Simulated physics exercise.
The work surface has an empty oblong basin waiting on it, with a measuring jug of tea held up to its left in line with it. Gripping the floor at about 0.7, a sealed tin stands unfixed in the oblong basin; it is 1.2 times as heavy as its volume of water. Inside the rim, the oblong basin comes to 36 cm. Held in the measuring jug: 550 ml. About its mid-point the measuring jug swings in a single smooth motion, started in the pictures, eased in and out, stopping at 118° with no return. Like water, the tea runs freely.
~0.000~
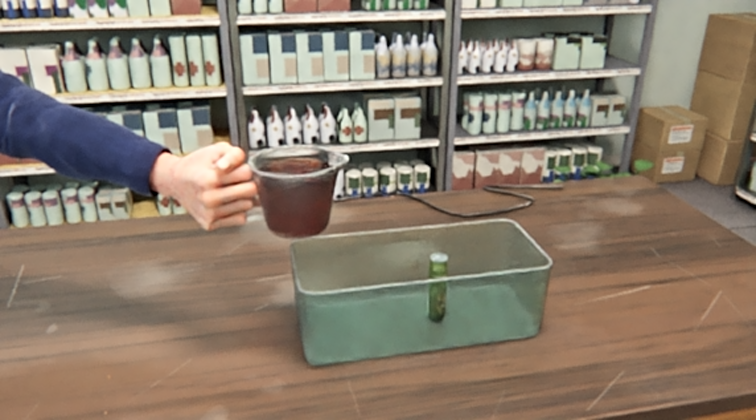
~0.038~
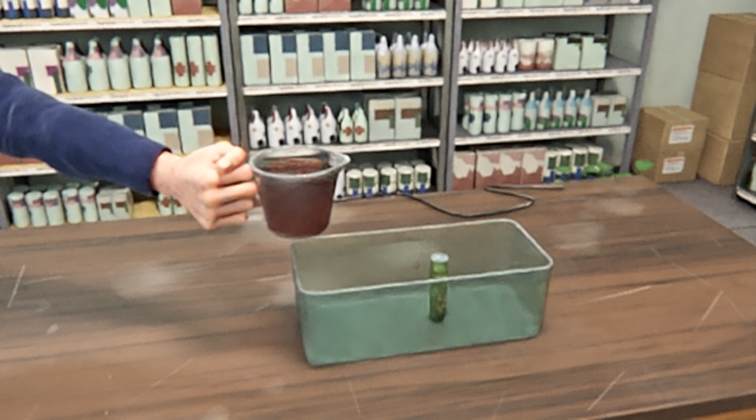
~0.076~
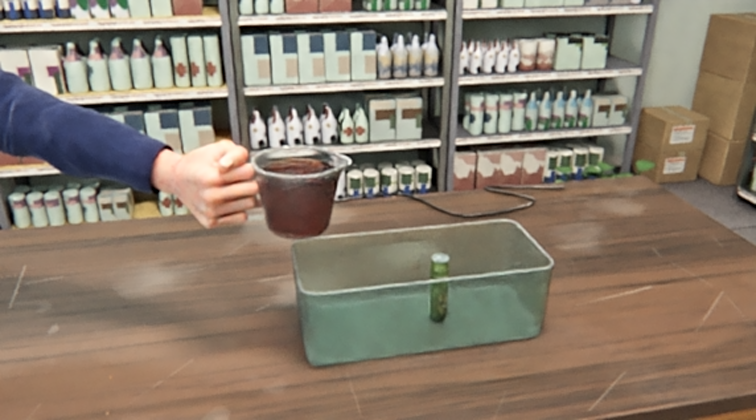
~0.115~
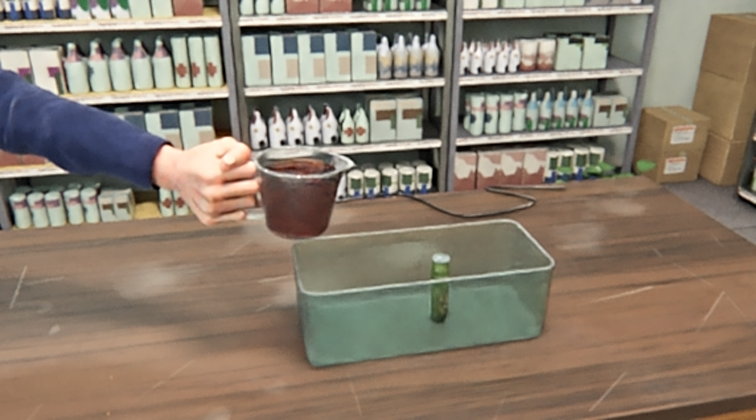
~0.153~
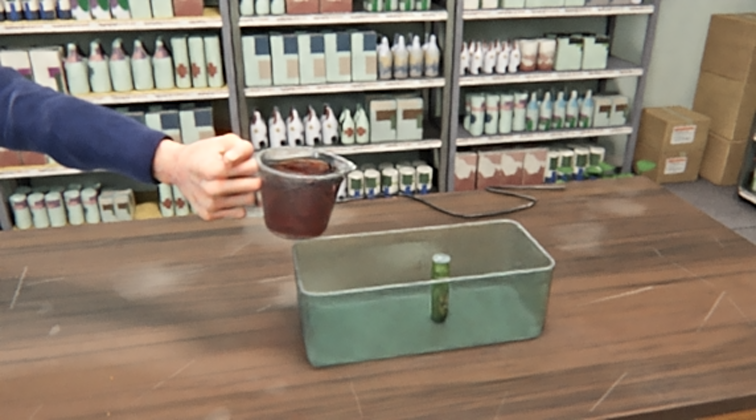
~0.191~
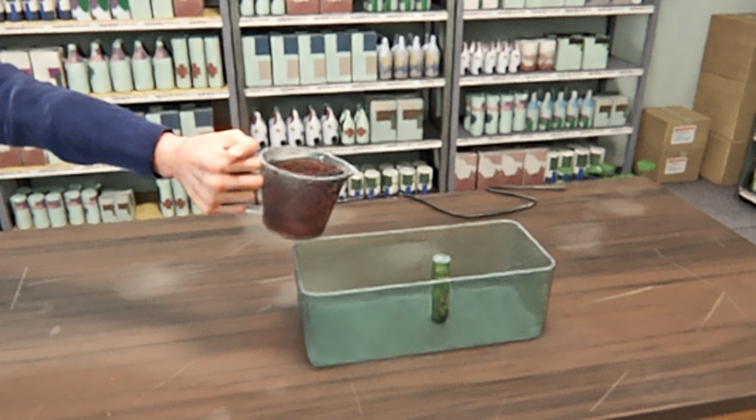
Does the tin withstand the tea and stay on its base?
Yes, it is still on its base.
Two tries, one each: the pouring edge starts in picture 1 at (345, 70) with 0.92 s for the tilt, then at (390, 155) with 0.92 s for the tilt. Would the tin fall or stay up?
First it stays on its base; then it tips over.
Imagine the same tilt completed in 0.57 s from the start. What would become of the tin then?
With that tilt, the tin stays on its base.
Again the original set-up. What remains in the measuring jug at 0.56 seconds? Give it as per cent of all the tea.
56 %.
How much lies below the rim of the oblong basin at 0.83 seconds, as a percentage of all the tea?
The fraction sits near 92 in a hundred.
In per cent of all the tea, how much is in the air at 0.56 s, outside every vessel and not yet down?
It comes to about 24 percent.
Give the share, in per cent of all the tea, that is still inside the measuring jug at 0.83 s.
Near 3 percent, more or less.
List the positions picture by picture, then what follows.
The first frame shows tilt 0°; pouring edge (348, 158); surface from (255, 172) to (336, 166); the oblong basin's rim runs from (295, 267) to (532, 242); the tin's top is at (439, 260).
The second frame shows tilt 1°; pouring edge (349, 158); surface from (255, 172) to (337, 166).
The third frame shows tilt 2°; pouring edge (351, 160); surface from (257, 171) to (338, 167).
The fourth frame shows tilt 5°; pouring edge (353, 162); surface from (258, 172) to (340, 168).
The fifth frame shows tilt 8°; pouring edge (355, 166); surface from (260, 172) to (342, 170).
The sixth frame shows tilt 12°; pouring edge (357, 170); surface from (263, 173) to (345, 170).
After 0.56 s the tilt is 79° and 57 per cent is still to pour; the tin stands where it began.
After 0.83 s the tilt is 115° and 3 per cent is still to pour; the tin stands where it began.
After 1.11 s the tilt is 118° and 0 per cent is still to pour; the tin stands where it began.
After 1.42 s the tilt is 118° and 0 per cent is still to pour; the tin stands where it began.
In the end the tin stands where it began.
